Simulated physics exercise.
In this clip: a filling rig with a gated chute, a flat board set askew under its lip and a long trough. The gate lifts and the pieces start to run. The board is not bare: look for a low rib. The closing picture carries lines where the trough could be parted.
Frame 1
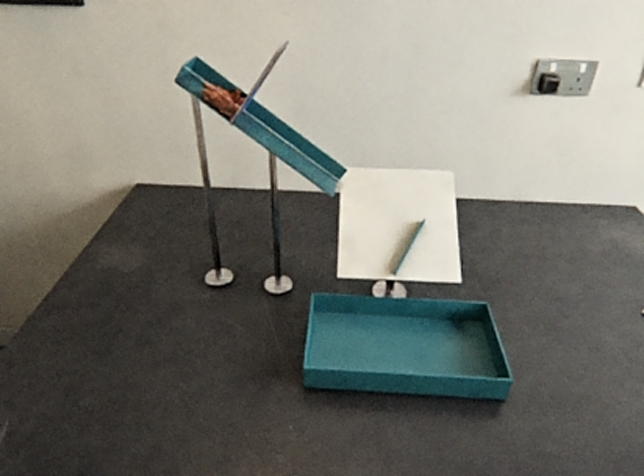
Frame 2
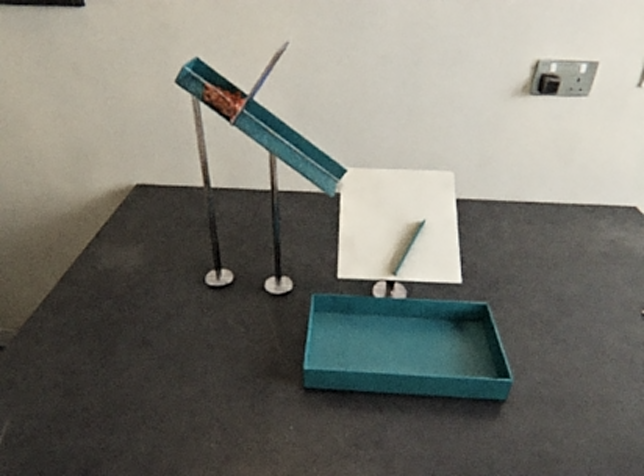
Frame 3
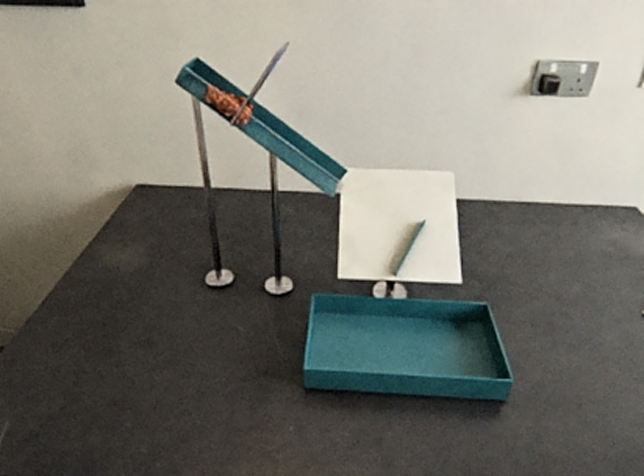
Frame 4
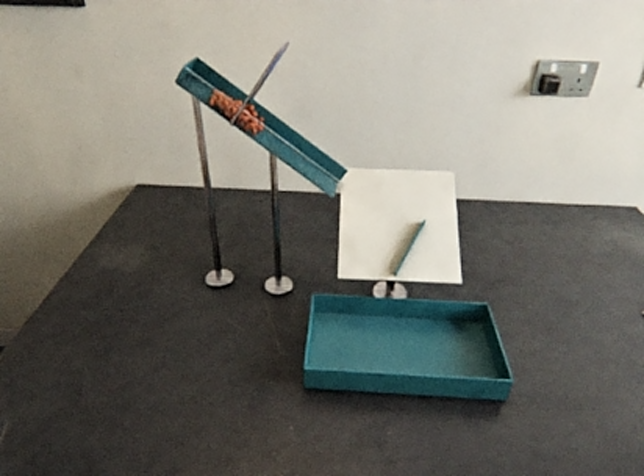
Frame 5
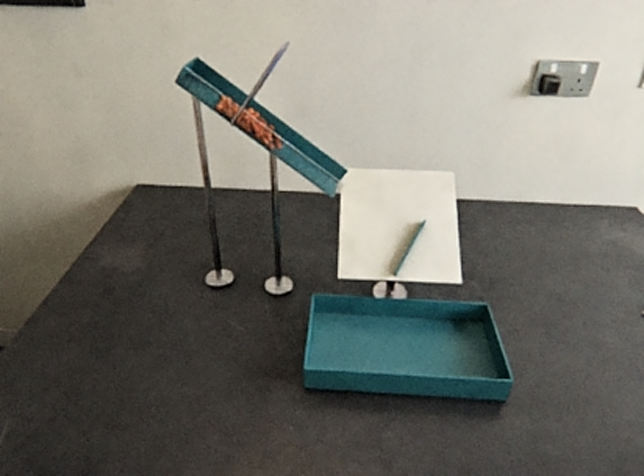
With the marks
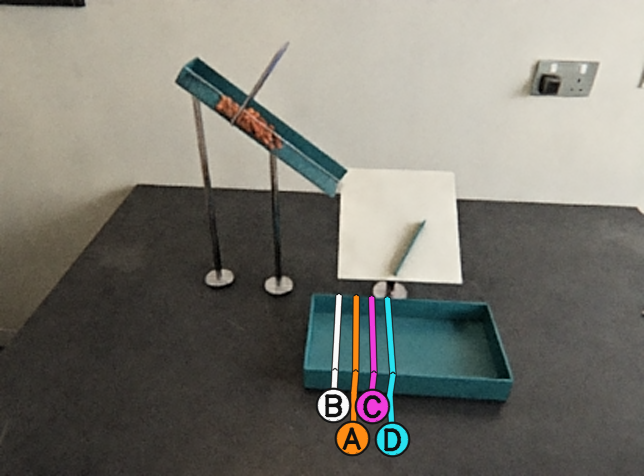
On a dark tabletop against a pale wall, a clump of small orange-brown pieces slid partway down a sloping teal chute, spreading out past the gate, while the tilted white board and teal tray stayed still.
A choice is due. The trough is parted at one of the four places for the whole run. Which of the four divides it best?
Go for C.
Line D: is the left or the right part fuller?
More lands on the left.
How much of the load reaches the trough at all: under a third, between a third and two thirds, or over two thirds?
Over two thirds.
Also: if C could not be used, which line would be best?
Line D.
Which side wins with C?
The right side.
On the marked copy, line A crosses the front rim at (355, 371); line B crosses the front rim at (335, 370); line C crosses the front rim at (373, 372); line D crosses the front rim at (392, 373).
Choosing A, of what is caught, a stray few on the left of the divider, nearly all on the right.
Choosing B, of what is caught, none on the left of the divider, all on the right.
Choosing C, of what is caught, about a third on the left of the divider, about two thirds on the right.
Choosing D, of what is caught, most on the left of the divider, a small part on the right.
